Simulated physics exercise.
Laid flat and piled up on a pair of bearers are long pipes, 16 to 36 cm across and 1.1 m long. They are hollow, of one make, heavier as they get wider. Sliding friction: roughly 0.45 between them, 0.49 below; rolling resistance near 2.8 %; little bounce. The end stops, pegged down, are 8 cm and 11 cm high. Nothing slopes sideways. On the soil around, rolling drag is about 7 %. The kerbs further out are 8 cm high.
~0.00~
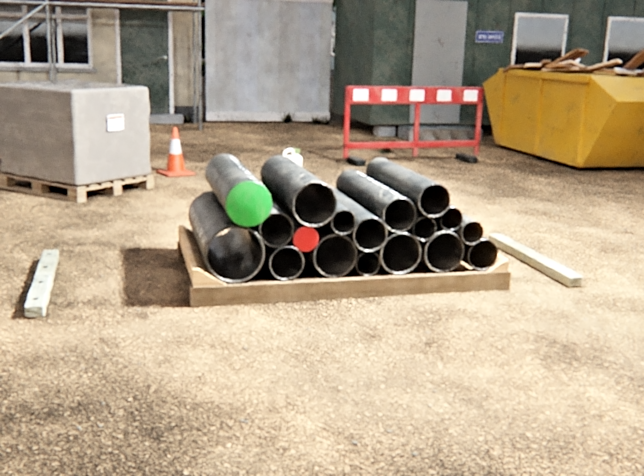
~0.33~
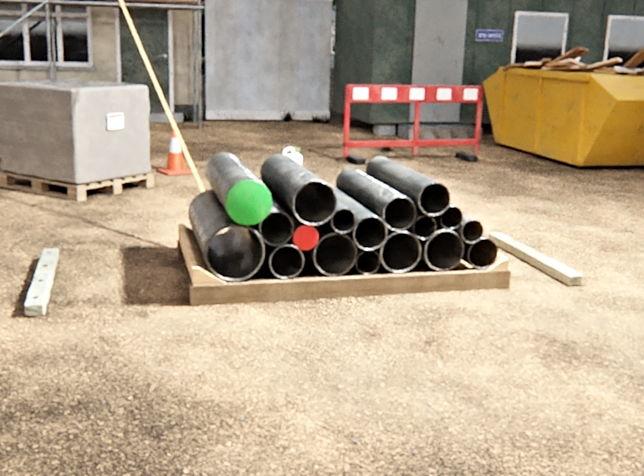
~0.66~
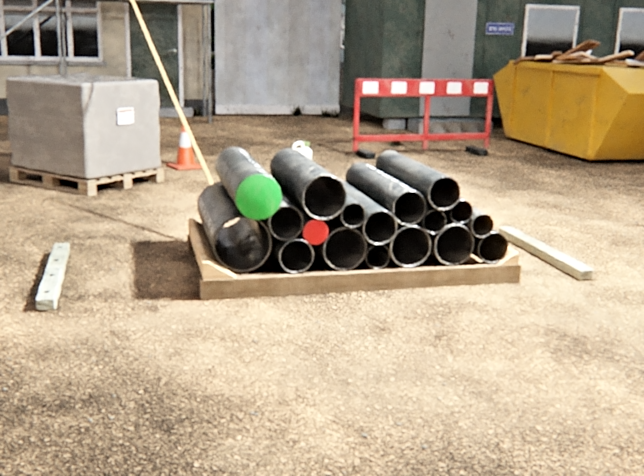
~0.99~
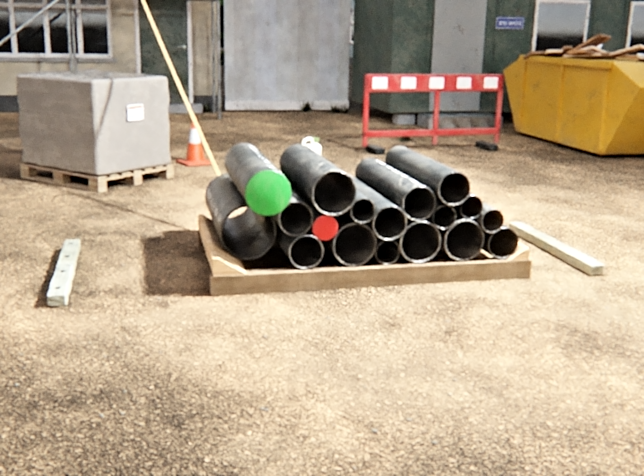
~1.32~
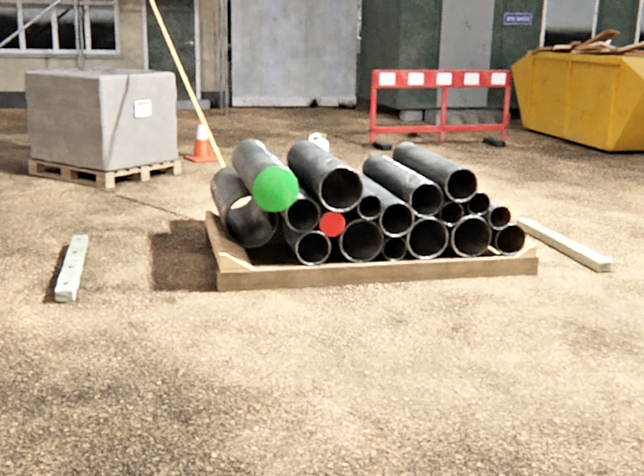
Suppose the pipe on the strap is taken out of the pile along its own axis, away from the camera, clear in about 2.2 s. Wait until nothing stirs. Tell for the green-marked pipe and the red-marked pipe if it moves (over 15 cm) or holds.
Green moves, red holds.
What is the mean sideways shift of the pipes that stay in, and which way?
About 0 cm to the left.
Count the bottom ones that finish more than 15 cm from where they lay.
0 of them.
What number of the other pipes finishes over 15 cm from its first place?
The count is 1.
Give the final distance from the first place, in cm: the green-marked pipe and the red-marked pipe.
Green-marked pipe: 35, red-marked pipe: 0.
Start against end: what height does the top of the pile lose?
About 0 cm.
After 2.64 s, 0 now displaced over 15 cm; green 4.4 cm left and 3.9 cm down; red in place.
After 2.77 s, 1 now displaced over 15 cm; green 14 cm left and 18 cm down; red in place.
After 2.91 s, 1 now displaced over 15 cm; green 18 cm left and 30 cm down; red in place.
All still by 3.3 s, 1 moved over 15 cm; not one over the kerbs; green 18 cm left and 30 cm down; red in place; top of the pile 73 cm high, from 75 cm.
